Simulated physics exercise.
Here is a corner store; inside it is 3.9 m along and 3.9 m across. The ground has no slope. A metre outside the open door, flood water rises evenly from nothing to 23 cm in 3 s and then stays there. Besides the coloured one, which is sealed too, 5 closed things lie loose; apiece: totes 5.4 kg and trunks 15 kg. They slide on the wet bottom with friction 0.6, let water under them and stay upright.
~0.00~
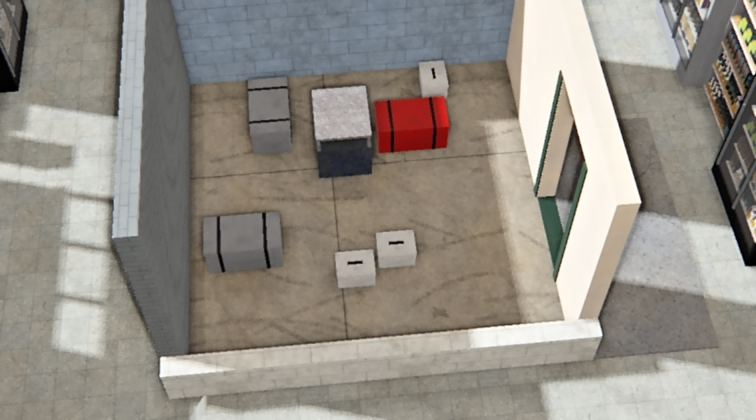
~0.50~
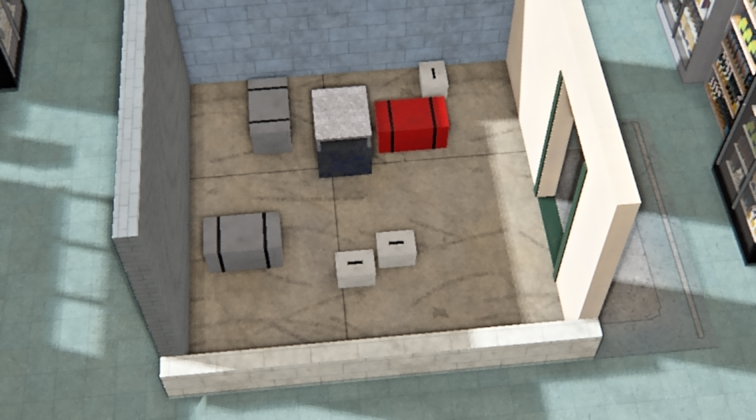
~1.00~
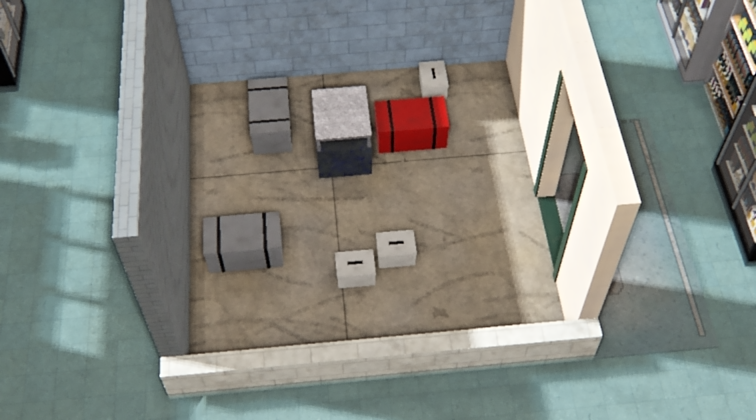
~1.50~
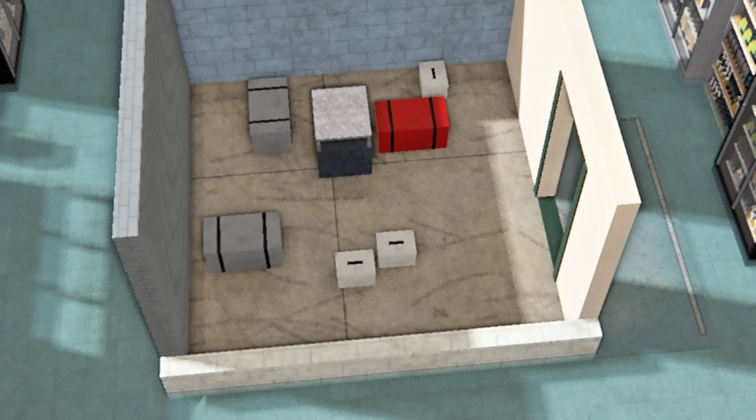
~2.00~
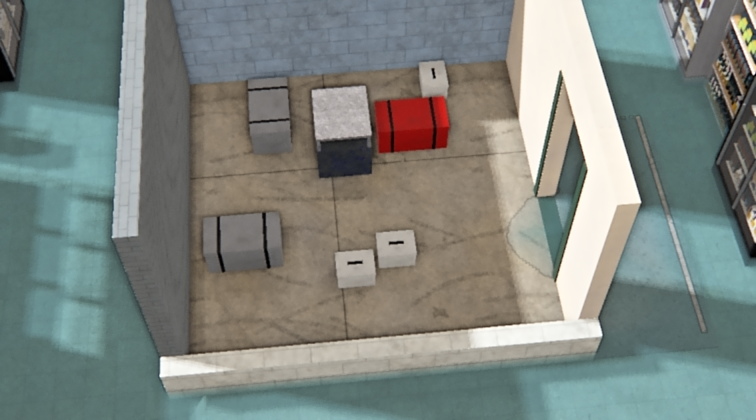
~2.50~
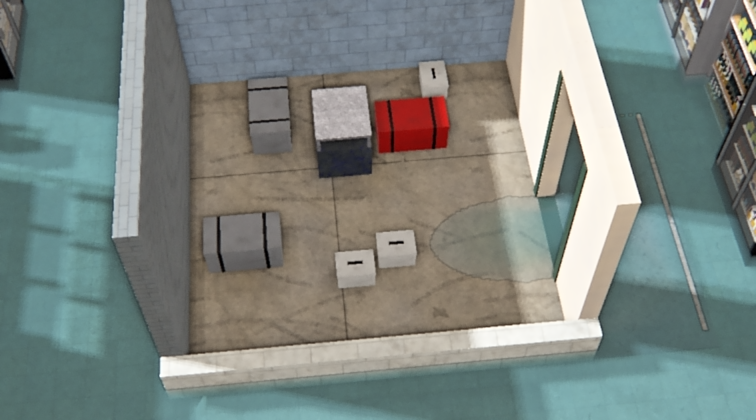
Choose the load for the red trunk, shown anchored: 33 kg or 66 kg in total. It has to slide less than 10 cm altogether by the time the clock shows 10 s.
Verdict: The lower weight is enough.
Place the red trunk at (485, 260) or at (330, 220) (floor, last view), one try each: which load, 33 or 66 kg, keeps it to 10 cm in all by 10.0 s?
In turn: Only the larger holds; either load holds.
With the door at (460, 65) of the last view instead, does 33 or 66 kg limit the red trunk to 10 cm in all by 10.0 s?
In that case only the larger load is enough.
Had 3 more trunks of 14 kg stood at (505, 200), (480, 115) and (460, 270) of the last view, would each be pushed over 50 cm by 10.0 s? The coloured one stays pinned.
In turn: Over, less, more.
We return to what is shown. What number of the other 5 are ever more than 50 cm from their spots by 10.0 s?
5 of them.
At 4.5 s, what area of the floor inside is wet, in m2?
Roughly 8.5 m2.
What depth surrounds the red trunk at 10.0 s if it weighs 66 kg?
About 7 cm.
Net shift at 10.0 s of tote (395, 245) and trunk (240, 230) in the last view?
In that order: 300 cm, 150 cm.
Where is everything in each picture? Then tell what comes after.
The red trunk at (412, 114) rests on the ground; water covers 0.0 m2; 0 of 6 have shifted, in the first frame.
The red trunk at (412, 114) rests on the ground; 0.0 m2 under water; 0 of 6 have shifted, in the second frame.
The red trunk at (412, 114) rests on the ground; water covers 0.0 m2; 0 of 6 have shifted, in the third frame.
The red trunk at (412, 114) rests on the ground; water covers 0.0 m2; 0 of 6 have shifted, in the fourth frame.
The red trunk at (412, 114) rests on the ground; water covers 0.3 m2; 0 of 6 have shifted, in the fifth frame.
The red trunk at (412, 114) rests on the ground; 1.0 m2 under water; 0 of 6 have shifted, in the sixth frame.
After 3.5 s the red trunk would be 0 cm from its start with 33 kg and 0 cm from its start with 66 kg; 0 cm of water round it then.
After 4.5 s the red trunk would be 0 cm from its start with 33 kg and 0 cm from its start with 66 kg; 4 cm of water round it then.
After 7.0 s the red trunk would be 0 cm from its start with 33 kg and 0 cm from its start with 66 kg; 4 cm of water round it then.
After 10.0 s the red trunk would be 0 cm from its start with 33 kg and 0 cm from its start with 66 kg; 7 cm of water round it then.
